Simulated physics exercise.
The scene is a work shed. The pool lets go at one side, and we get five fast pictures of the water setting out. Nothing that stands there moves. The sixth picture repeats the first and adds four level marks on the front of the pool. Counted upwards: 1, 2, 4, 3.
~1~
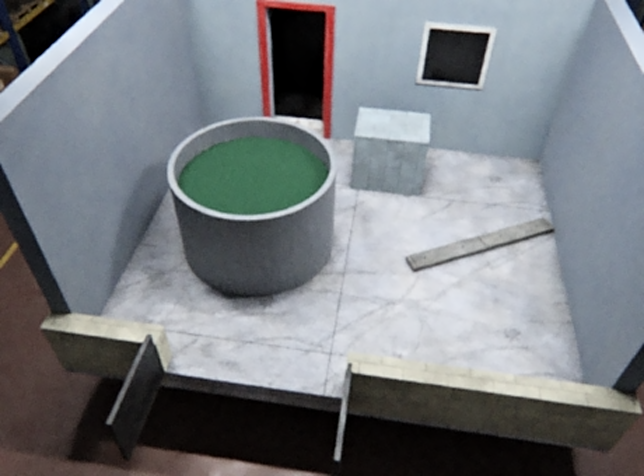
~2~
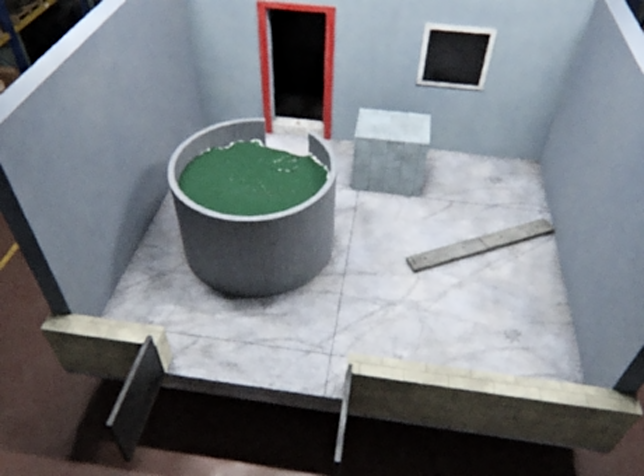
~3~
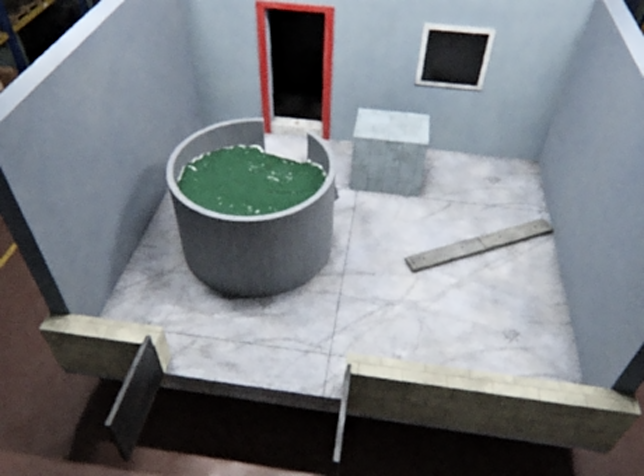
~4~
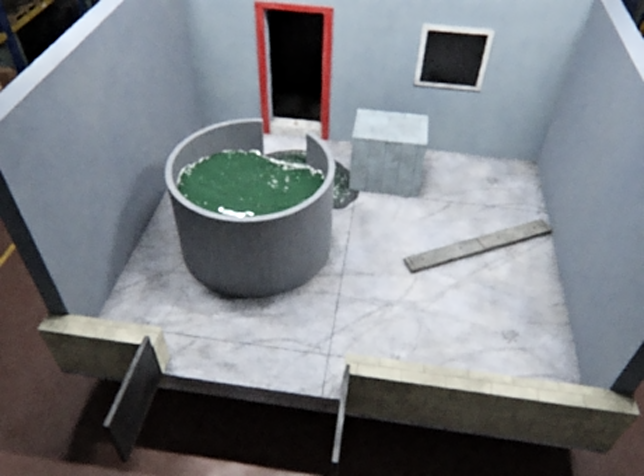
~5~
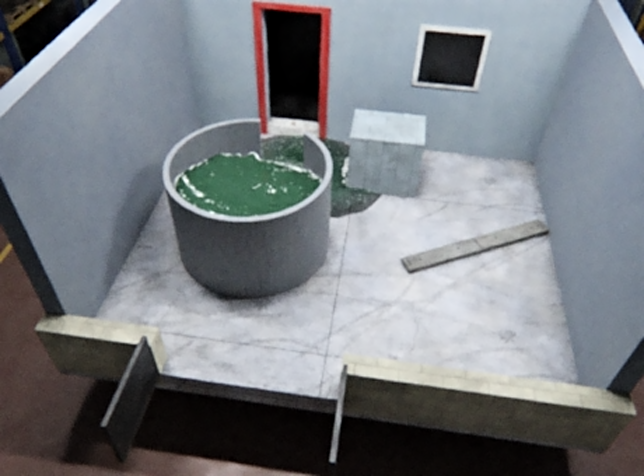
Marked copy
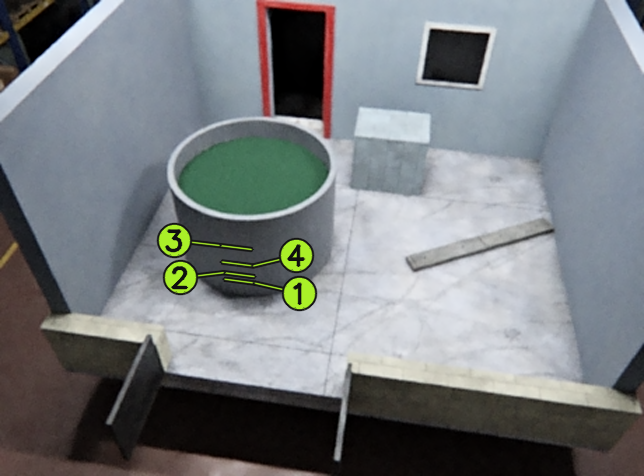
In a work shed, green water in a round grey pool began to churn and sank a little as a gap showed at its back rim, and water spread across the floor around the pale block.
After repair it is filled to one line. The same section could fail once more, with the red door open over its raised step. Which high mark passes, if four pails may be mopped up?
The limit is 2.
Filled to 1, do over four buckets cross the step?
No, that is safe.
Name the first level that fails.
The answer is 4.
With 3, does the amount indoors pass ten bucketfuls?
Yes, it does.
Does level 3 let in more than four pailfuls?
Yes, it does.
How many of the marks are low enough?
Two of them.
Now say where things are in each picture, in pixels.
The first picture shows water in the pool at rest, its middle at (254, 180); foot of the red doorway at (298, 135); open gate at (254, 336).
In the second picture, water covers 1 % of the ground, its front hidden from here.
In the third picture, water covers 3 % of the ground, its front hidden from here.
In the fourth picture, water covers 8 % of the ground, its front hidden from here.
In the fifth picture, 14 % of the ground under water, visible out to (360, 198).
In lime, 1 at (239, 281); 2 at (238, 274); 3 at (235, 247); 4 at (237, 263); from the bottom up 1, 2, 4, 3.
Choosing 1, nothing gets over.
Choosing 2, a splash gets over, under a bucket.
Choosing 3, dozens of bucketfuls pour in.
Choosing 4, about 9 bucketfuls get in.
